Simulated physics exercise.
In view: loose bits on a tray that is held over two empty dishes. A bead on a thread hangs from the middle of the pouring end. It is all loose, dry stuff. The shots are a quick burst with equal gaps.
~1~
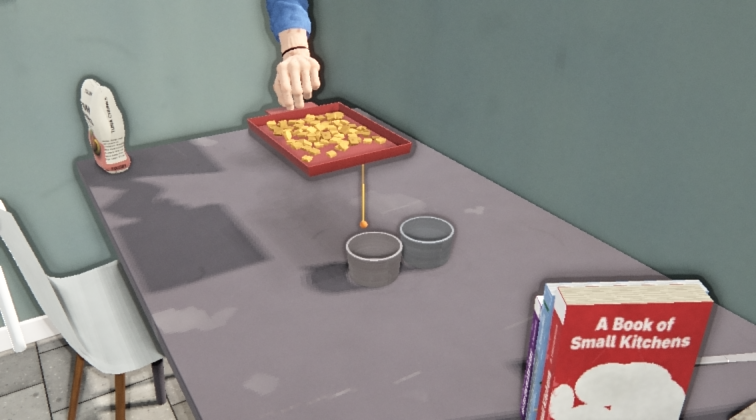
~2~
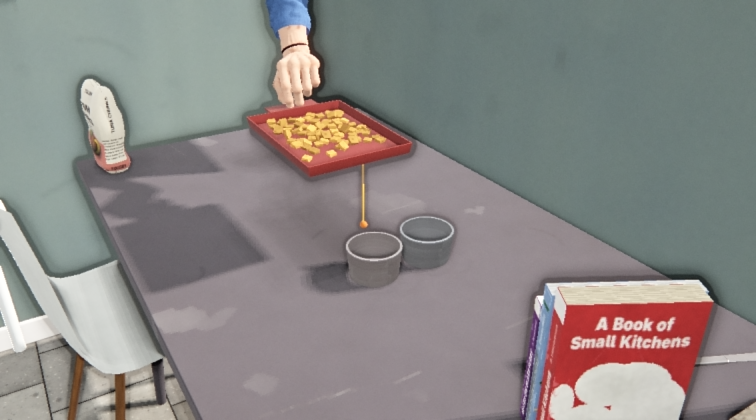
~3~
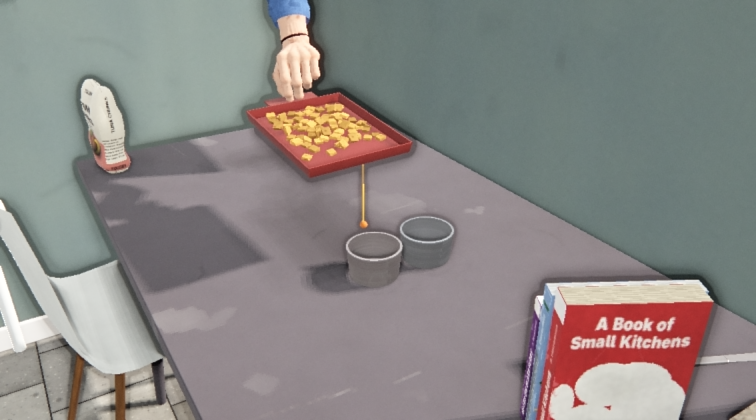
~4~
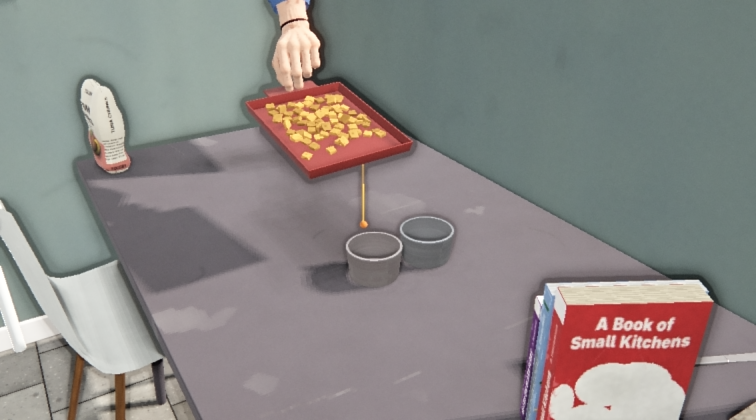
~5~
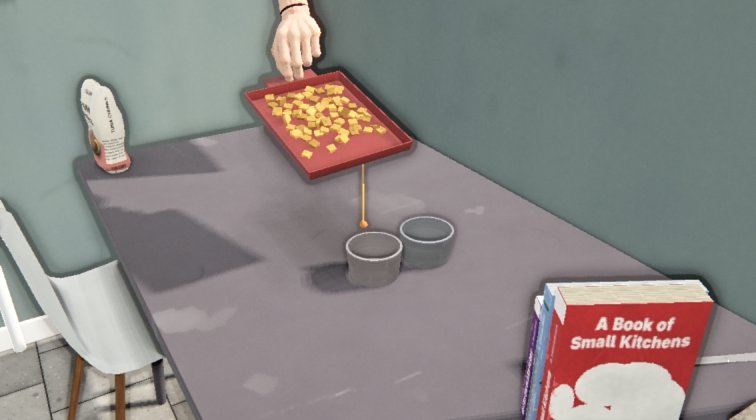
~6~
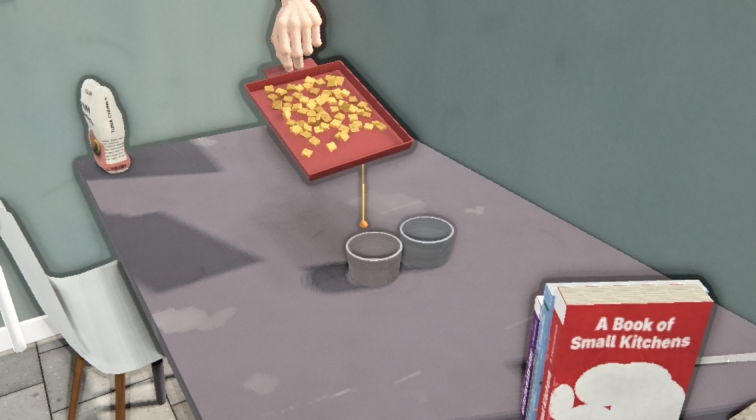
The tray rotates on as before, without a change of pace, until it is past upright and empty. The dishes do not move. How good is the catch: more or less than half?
The two hold under half of the load.
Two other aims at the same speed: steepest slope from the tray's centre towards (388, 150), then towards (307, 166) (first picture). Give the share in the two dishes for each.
The first gives 20 %, the second 0 %.
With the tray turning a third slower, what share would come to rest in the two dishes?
Roughly 40 in a hundred.
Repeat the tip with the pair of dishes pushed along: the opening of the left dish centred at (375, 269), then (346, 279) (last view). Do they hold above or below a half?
First not half, then not half.
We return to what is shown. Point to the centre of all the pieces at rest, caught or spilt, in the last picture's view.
At about (336, 284).
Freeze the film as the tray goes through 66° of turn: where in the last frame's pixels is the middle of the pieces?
Roughly at (336, 158).
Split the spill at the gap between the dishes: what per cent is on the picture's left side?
About 100 per cent.
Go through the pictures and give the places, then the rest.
The first picture shows corners of the pouring end at (310, 166) and (409, 143), level; middle of the load at (319, 134), cereal squares; left dish at (388, 269); right dish at (442, 251); bead on its thread at (364, 225).
The second picture shows corners of the pouring end at (310, 166) and (409, 143), level; middle of the load at (319, 132).
The third picture shows corners of the pouring end at (310, 167) and (410, 142), tipped barely, lowest at the left corner; middle of the load at (319, 128).
The fourth picture shows corners of the pouring end at (310, 169) and (410, 141), tipped a little, lowest at the left corner; middle of the load at (319, 122).
The fifth picture shows corners of the pouring end at (310, 171) and (410, 140), tipped a little, lowest at the left corner; middle of the load at (319, 116).
The sixth picture shows corners of the pouring end at (310, 173) and (411, 140), tipped clearly, lowest at the left corner; middle of the load at (319, 110); left dish at (388, 269); right dish at (442, 251).
Soon, tray tipped steeply; most on the tray; a small part in the air.
A while on, tray tipped past a quarter turn; about a quarter on the tray; a small part in the left dish; about half outside both; about a third in the air.
Towards the end, tray tipped past a quarter turn; about a quarter in the left dish; most outside both.
Finally, tray tipped past a quarter turn; about a quarter in the left dish; none in the right dish; most outside both.
